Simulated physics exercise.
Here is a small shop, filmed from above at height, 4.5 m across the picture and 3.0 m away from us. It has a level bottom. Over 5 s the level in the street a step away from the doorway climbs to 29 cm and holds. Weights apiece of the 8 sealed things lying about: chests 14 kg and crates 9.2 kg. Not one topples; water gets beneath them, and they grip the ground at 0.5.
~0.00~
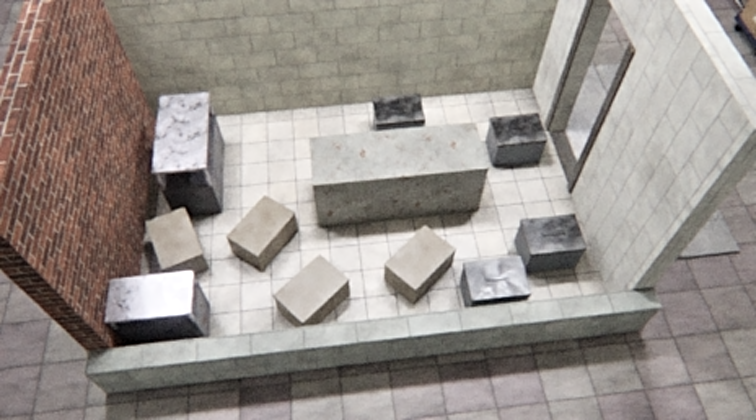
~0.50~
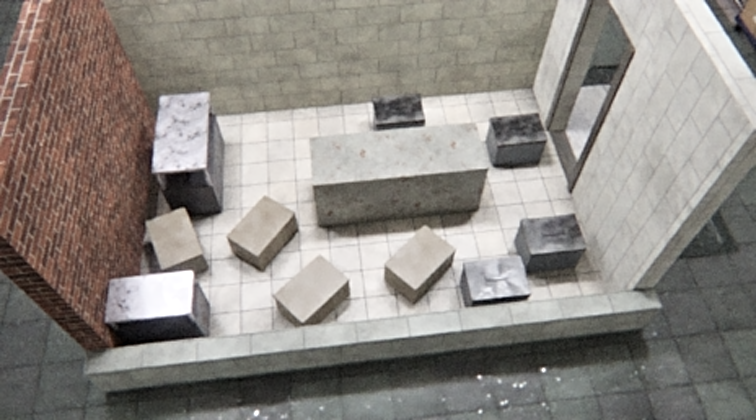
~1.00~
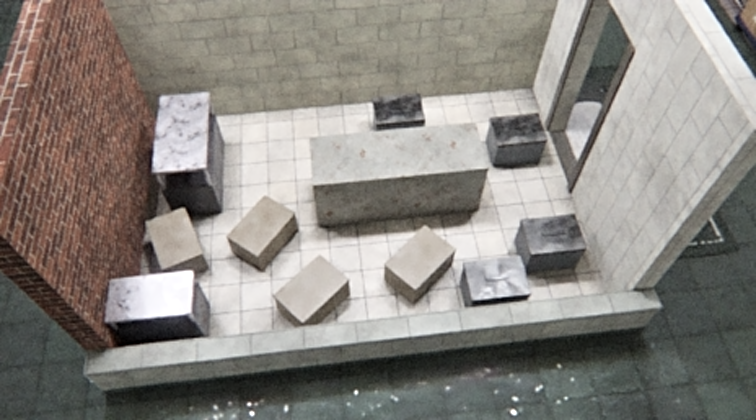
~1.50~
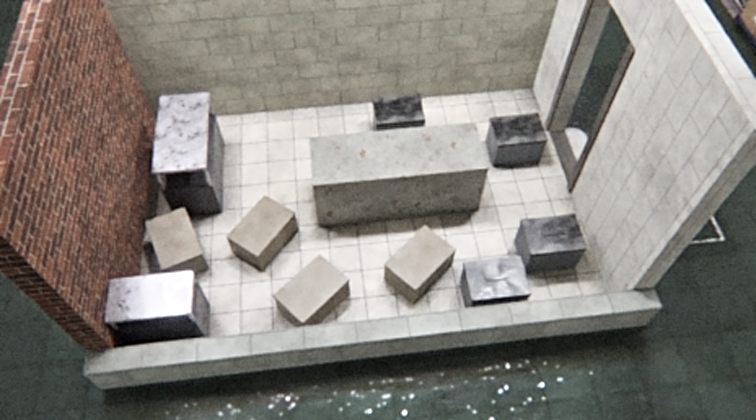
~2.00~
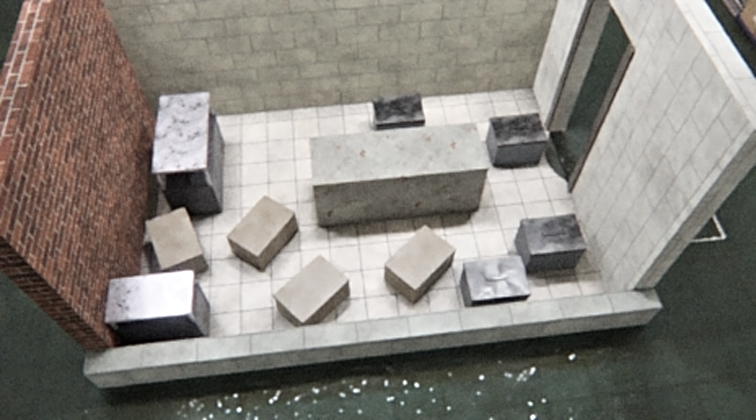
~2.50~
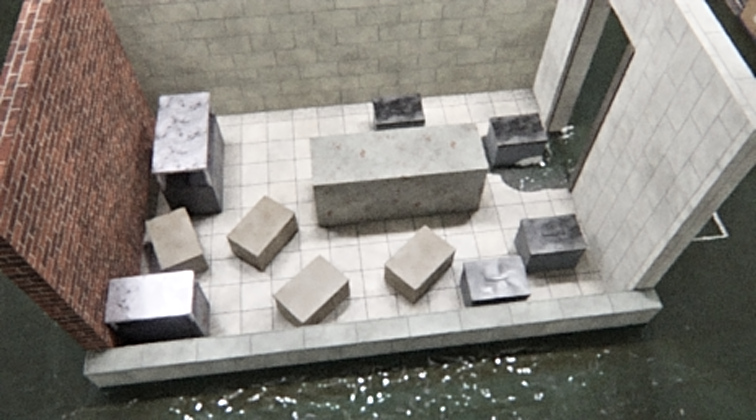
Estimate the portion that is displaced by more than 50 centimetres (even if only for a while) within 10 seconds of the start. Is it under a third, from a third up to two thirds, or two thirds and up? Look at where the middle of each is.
Middle band.
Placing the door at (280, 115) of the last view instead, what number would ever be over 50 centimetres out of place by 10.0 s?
So the tally would be 3.
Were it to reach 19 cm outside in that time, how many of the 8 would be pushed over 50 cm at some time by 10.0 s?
4.
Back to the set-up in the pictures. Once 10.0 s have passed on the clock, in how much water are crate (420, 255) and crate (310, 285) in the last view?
Around 6 cm and 12 cm.
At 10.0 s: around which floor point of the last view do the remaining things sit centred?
Mean position approx. (319, 242).
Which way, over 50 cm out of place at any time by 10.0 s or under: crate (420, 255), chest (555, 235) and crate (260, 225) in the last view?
So that's beyond it for the first, inside it for the second and inside it for the last.
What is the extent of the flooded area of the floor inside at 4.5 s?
About 4.0 m2.
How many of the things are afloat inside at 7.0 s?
At that moment it comes to 2.
After 3.5 s 0 of 8 are over 50 cm from their spots; 0 afloat.
After 4.5 s 1 of 8 are over 50 cm from their spots; 0 afloat.
After 7.0 s 3 of 8 are over 50 cm from their spots; 2 afloat.
After 10.0 s 3 of 8 are over 50 cm from their spots, and 5 have been at some point; 8 afloat.
